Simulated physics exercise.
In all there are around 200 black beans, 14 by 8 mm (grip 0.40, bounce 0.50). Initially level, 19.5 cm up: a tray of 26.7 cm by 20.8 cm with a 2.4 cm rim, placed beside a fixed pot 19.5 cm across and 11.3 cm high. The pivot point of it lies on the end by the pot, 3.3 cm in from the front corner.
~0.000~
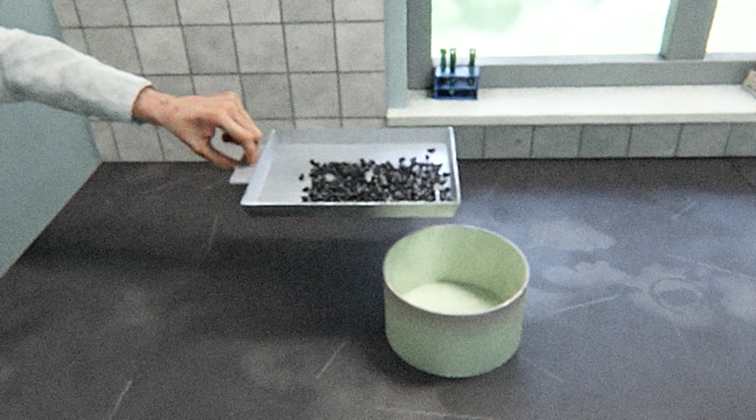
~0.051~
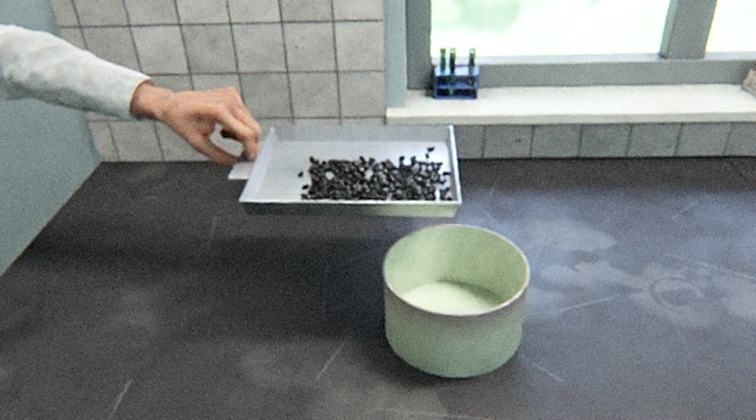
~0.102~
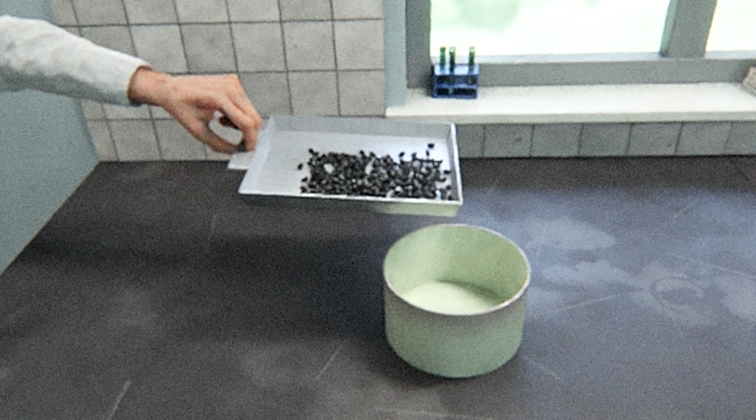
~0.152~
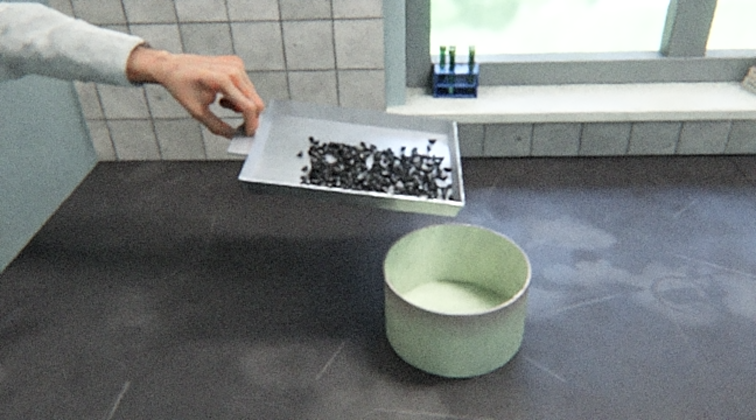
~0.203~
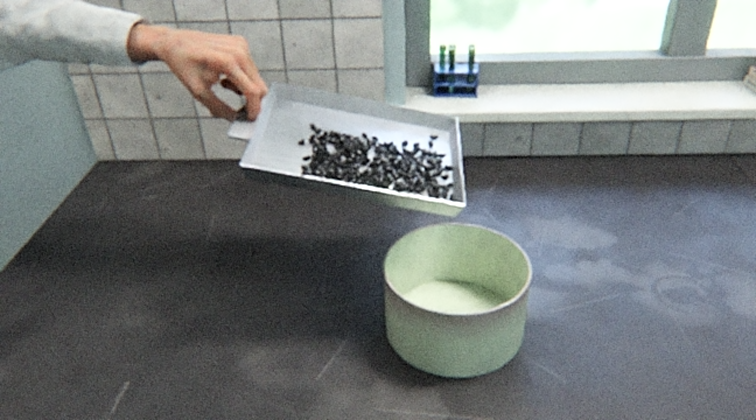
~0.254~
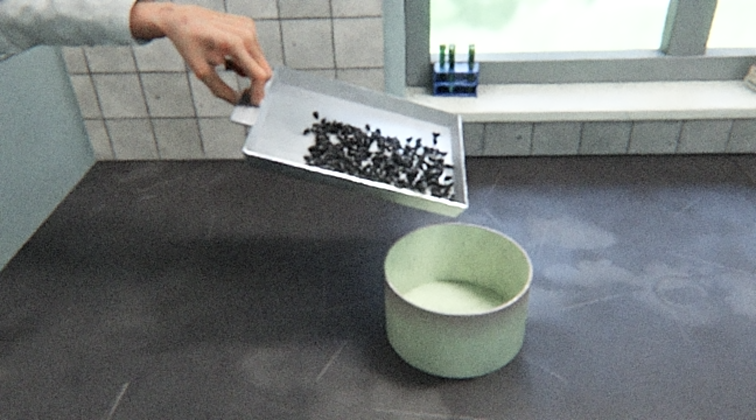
A hand in a pale sleeve reaches in from the left over a dark, scratched countertop, seen from slightly above, with grey-white wall tiles and a bright window behind. It holds a shallow white tray of small black beans above and left of a round pale green pot, a blue rack standing on the sill. The hand lifts the tray's left end, slowly then faster, slanting it down rightward, while the camera stays still.
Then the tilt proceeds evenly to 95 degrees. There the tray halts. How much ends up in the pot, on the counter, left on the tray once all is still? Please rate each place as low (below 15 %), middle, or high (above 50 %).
Pot: High, counter: Low, tray: Low.
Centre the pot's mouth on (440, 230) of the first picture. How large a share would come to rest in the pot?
I'd put it at around 30 per cent.
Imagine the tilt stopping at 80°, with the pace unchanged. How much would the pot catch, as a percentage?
Roughly 90 %.
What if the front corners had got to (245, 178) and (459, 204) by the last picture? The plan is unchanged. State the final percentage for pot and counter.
Split: Pot = 100, counter = 0.
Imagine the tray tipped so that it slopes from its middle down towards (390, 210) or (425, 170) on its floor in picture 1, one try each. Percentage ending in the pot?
The share comes to roughly 100 in a hundred, then roughly 30 in a hundred.
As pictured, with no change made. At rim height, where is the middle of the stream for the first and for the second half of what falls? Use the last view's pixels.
(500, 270) first, (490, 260) later, roughly.
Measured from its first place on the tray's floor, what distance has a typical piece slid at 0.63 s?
5 cm.
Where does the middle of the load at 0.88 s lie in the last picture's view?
I'd put it close to (475, 195).
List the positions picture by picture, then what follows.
In the first picture, tray tilt 0 degrees, front corners at (247, 201) and (454, 200); middle of the pieces at (373, 184); pot at (455, 265).
In the second picture, tray tilt 1 degrees, front corners at (246, 198) and (454, 200); middle of the pieces at (373, 183).
In the third picture, tray tilt 4 degrees, front corners at (246, 189) and (456, 200), lowest corner right front; middle of the pieces at (374, 178).
In the fourth picture, tray tilt 9 degrees, front corners at (246, 176) and (458, 200), lowest corner right front; middle of the pieces at (375, 172).
In the fifth picture, tray tilt 14 degrees, front corners at (247, 162) and (460, 201), lowest corner right front; middle of the pieces at (376, 166).
In the sixth picture, tray tilt 19 degrees, front corners at (250, 149) and (462, 202), lowest corner right front; middle of the pieces at (376, 158); pot at (457, 264). Its pace works out near 100 degrees a second.
After 0.63 s, tilt 56 degrees; the tray holds 100 %, the pot 0 %.
Then, at 0.88 s, tilt 80 degrees; the tray holds 75 %, the pot 10 %.
Then, at 1.24 s, tilt 95 degrees; the tray holds 0 %, the pot 90 %.
In the end, at 2.2 s, pot 95 %, counter 5 %, tray 0 %.
